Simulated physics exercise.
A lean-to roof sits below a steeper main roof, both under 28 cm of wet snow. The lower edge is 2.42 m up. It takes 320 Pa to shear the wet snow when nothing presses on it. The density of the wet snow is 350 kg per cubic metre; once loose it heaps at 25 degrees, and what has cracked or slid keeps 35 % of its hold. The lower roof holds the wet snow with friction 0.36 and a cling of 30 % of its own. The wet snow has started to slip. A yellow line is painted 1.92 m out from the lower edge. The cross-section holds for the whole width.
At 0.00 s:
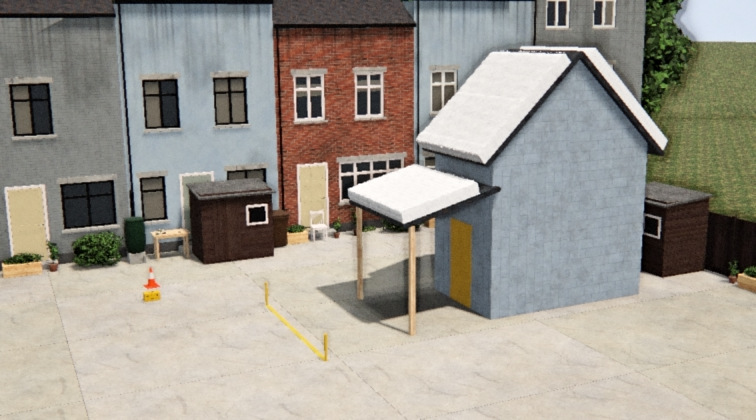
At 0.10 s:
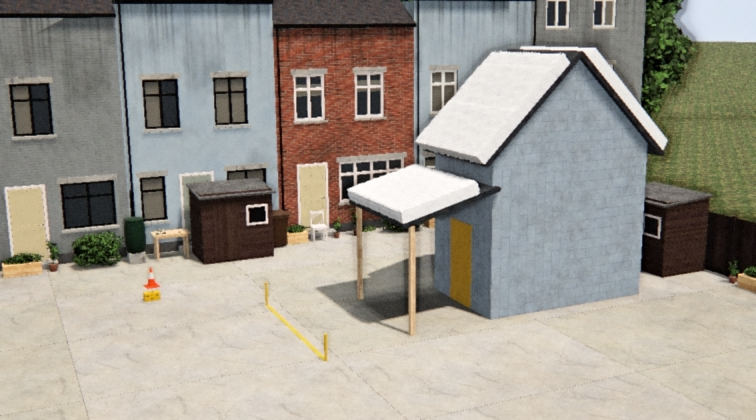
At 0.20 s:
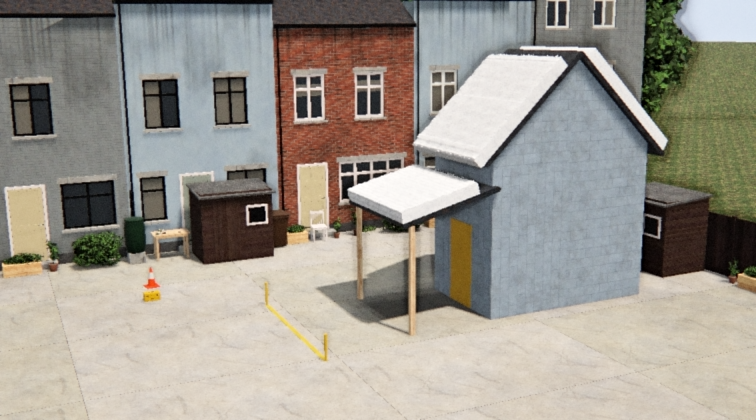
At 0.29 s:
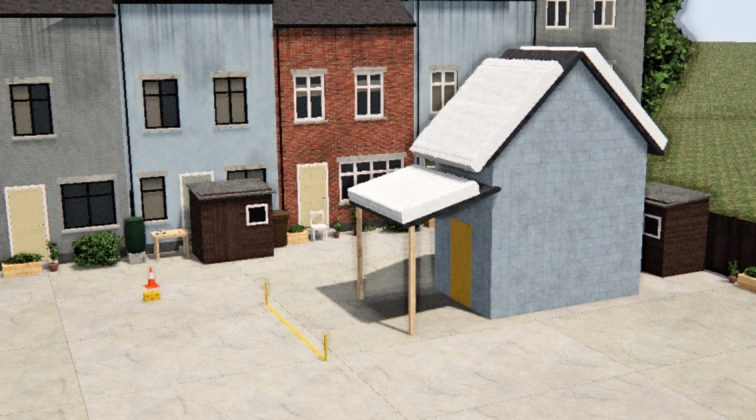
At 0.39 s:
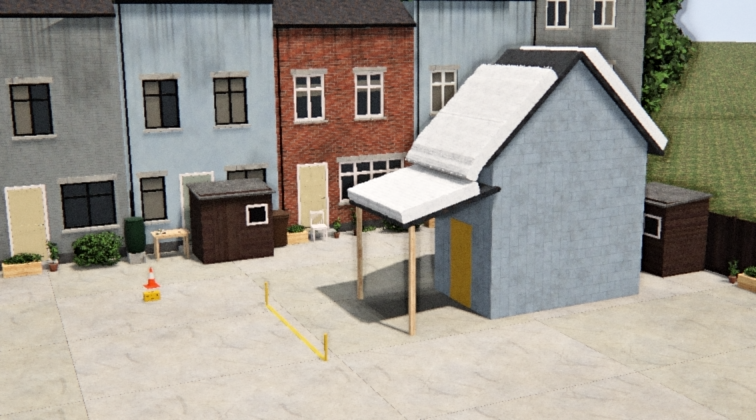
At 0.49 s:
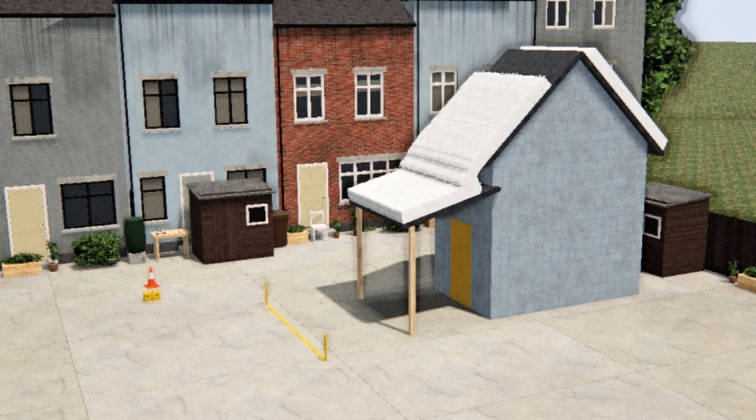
White snow on the steep main roof of a small blue building barely shifts at first, then slides down the left slope toward the lower porch roof. Dark roofing is uncovered near the ridge as the snow's lower part rumples and meets the layer covering the porch, while the surrounding yard remains still.
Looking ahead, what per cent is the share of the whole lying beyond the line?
Expect roughly 31 %.
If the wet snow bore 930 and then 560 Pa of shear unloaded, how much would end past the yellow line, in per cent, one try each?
In turn about 7 %, 20 %.
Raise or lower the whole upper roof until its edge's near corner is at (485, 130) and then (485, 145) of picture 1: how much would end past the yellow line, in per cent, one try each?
In turn about 45 %, 40 %.
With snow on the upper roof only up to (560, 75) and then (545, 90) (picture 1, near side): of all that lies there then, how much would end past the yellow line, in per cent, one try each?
In that order: 25 %, 12 %.
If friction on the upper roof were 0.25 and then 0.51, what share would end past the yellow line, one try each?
In turn about 25 %, 16 %.
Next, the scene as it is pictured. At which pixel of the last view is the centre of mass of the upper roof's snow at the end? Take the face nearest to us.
At about (353, 298).
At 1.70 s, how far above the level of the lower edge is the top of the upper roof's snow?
Some 0.7 m.
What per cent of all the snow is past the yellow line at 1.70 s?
Near 0 %.
After 1.04 s, none is below the lower edge and 0 % is past the line.
After 1.70 s, 42 % is below the lower edge and 0 % is past the line.
After 2.35 s, 70 % is below the lower edge and 28 % is past the line.
After 3.00 s, 72 % is below the lower edge and 31 % is past the line.
After 3.70 s, at the end, 72 % is below the lower edge and 31 % is past the line.
